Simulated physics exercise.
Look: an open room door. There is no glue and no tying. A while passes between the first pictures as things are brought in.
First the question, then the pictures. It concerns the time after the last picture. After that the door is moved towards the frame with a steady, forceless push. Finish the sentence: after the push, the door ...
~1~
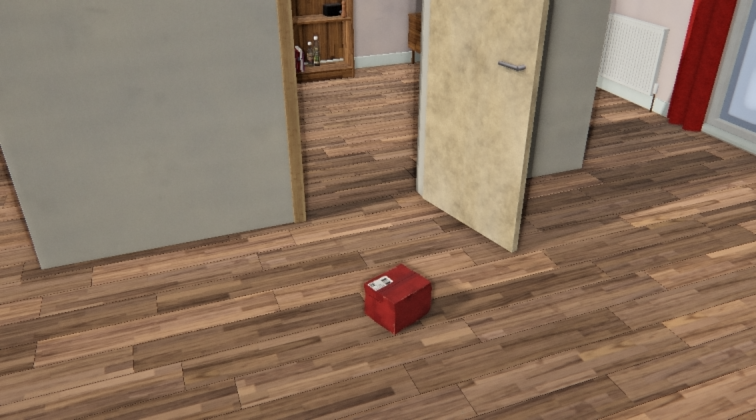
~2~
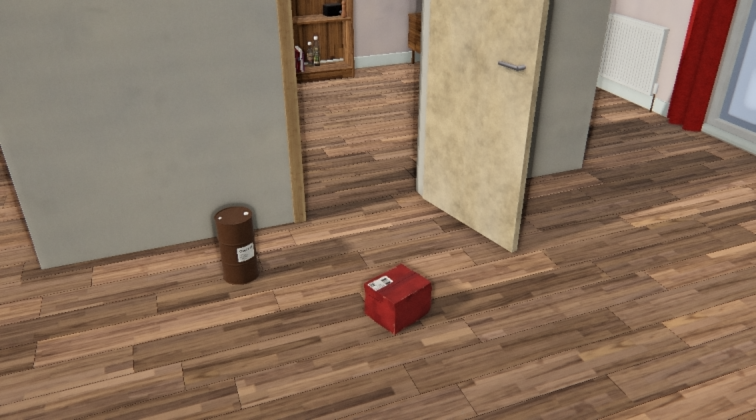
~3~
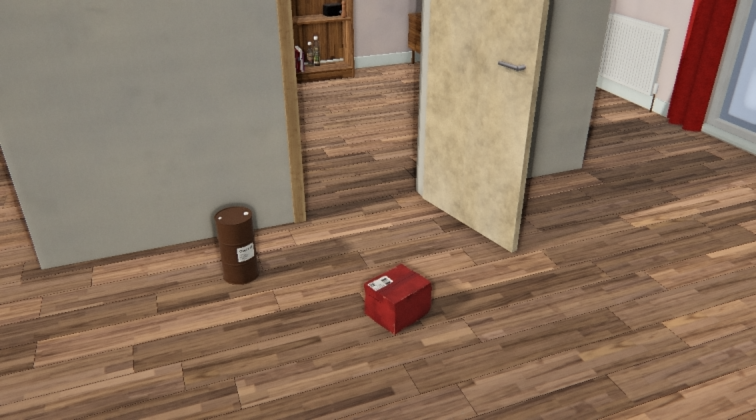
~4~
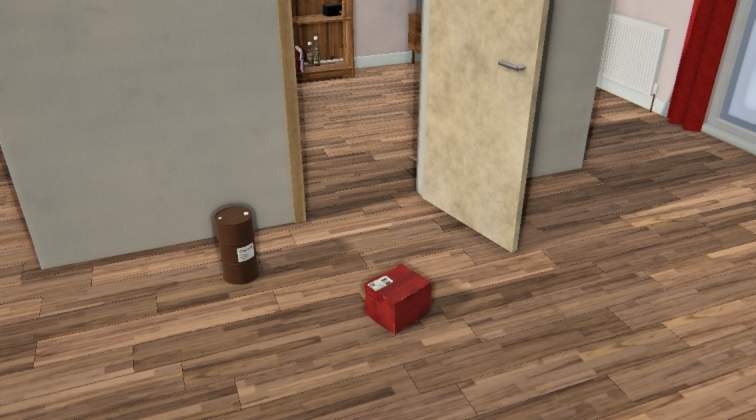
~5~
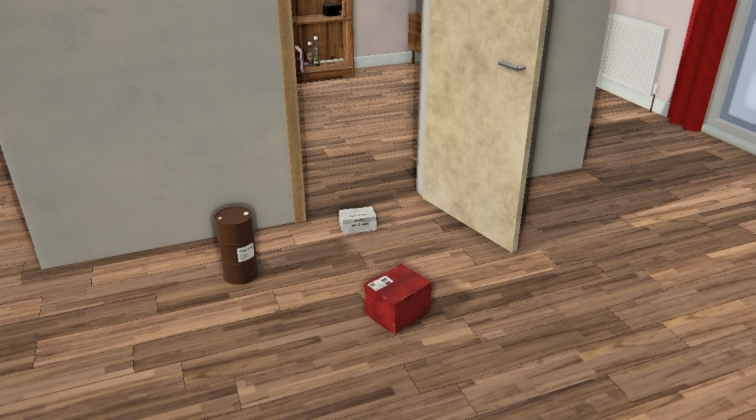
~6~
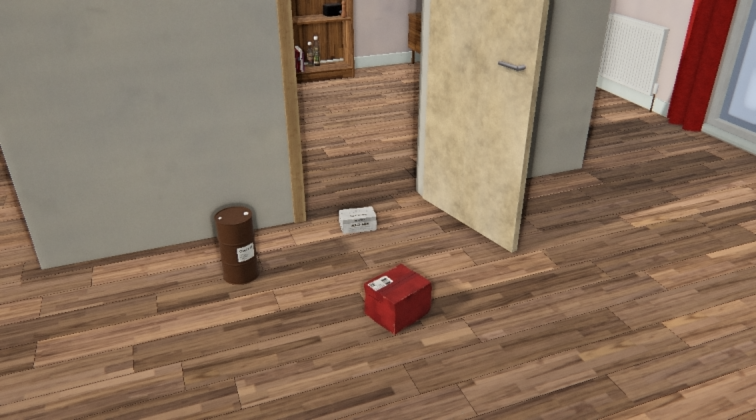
After the push, the door meets the frame.
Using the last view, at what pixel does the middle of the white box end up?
End point in the final view: About (317, 191).
Then, 0.70 s after the last picture, door 76° open.
Then, 1.30 s after the last picture, door 29° open; white box slid a little near (354, 219).
Then, 1.60 s after the last picture, door 5° open; white box slid about its own width near (330, 208).
Then, 1.70 s after the last picture, door 0° open; white box slid about its own width near (324, 201).
At rest, door 0° open; moved from the start, white box; the other 2 in place. Seen from the same camera at the end, white box near (317, 191).
